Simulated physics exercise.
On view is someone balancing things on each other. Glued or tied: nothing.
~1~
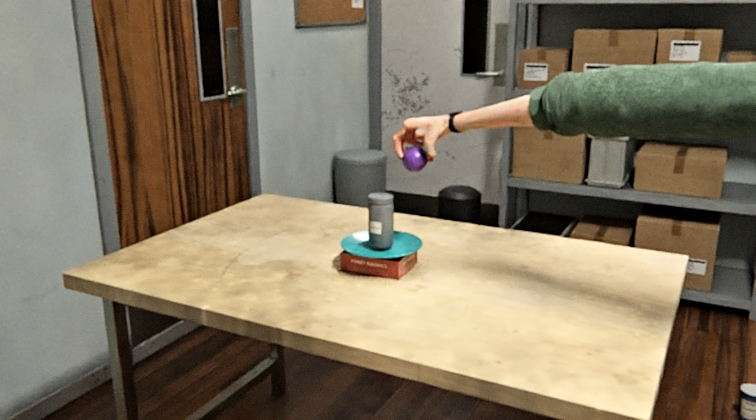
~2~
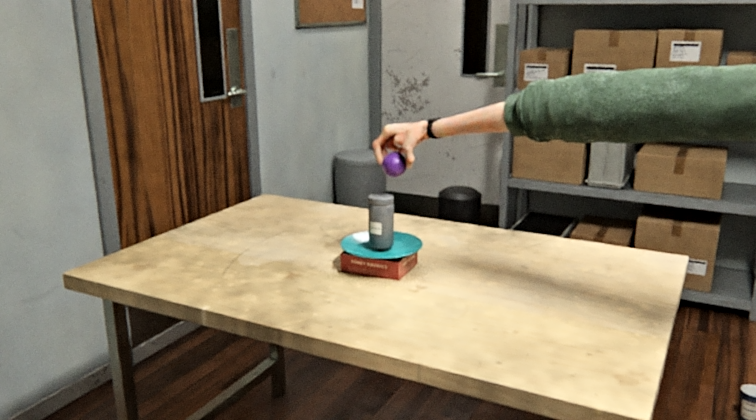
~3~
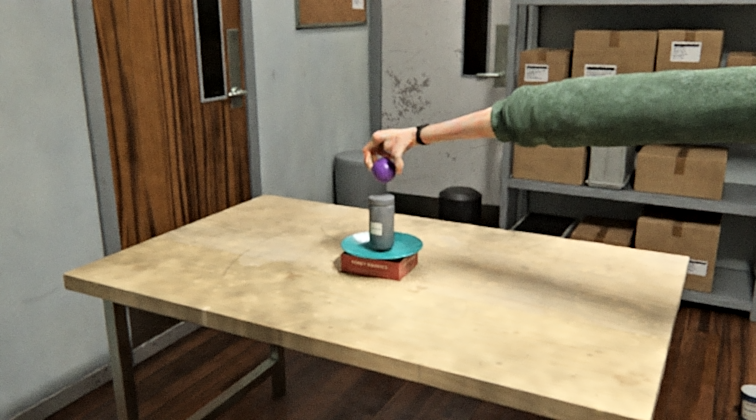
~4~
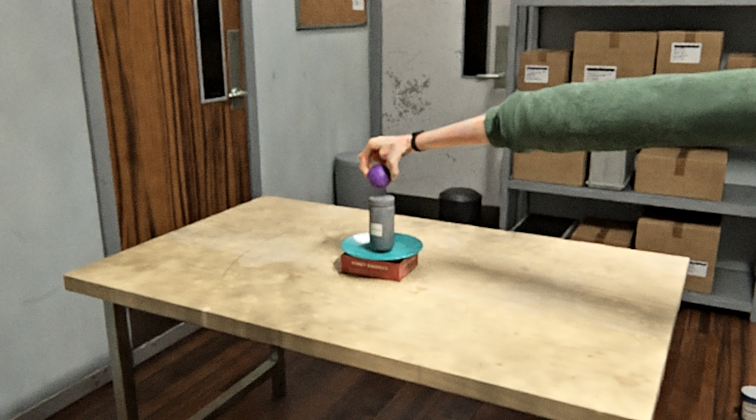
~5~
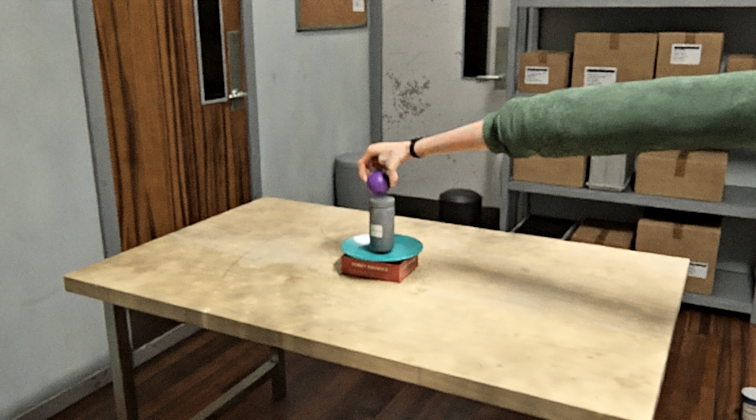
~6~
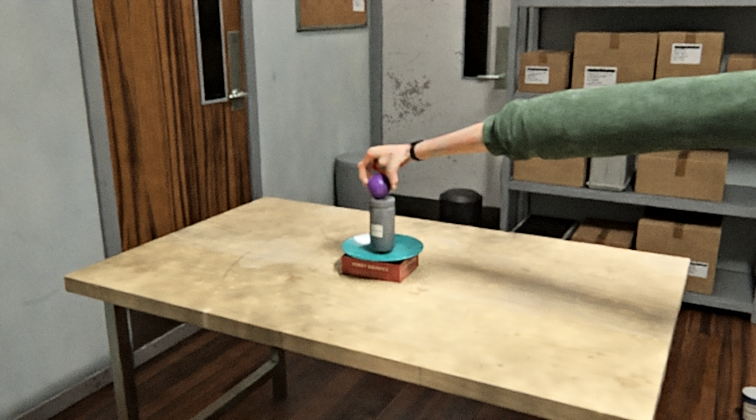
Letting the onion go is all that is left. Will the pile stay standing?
Nothing topples.
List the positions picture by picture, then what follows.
The first frame shows coming down; purple onion (415, 159); turquoise plate (382, 246).
The second frame shows coming down; purple onion (395, 164); grey jar (381, 220).
The third frame shows coming down; purple onion (384, 170); red packet (380, 259).
The fourth frame shows coming down; purple onion (380, 177); turquoise plate (382, 248).
The fifth frame shows coming down; purple onion (379, 183); grey jar (382, 223).
The sixth frame shows in place under the hand; purple onion (379, 186); red packet (381, 261).
Then, 0.80 s later than the last frame, all is still.
Then, 2.00 s later than the last frame, purple onion resting near (380, 186).
When it is over, all 4 as before. End places, in pixels of the last picture, purple onion near (380, 186). The pile keeps its balance.
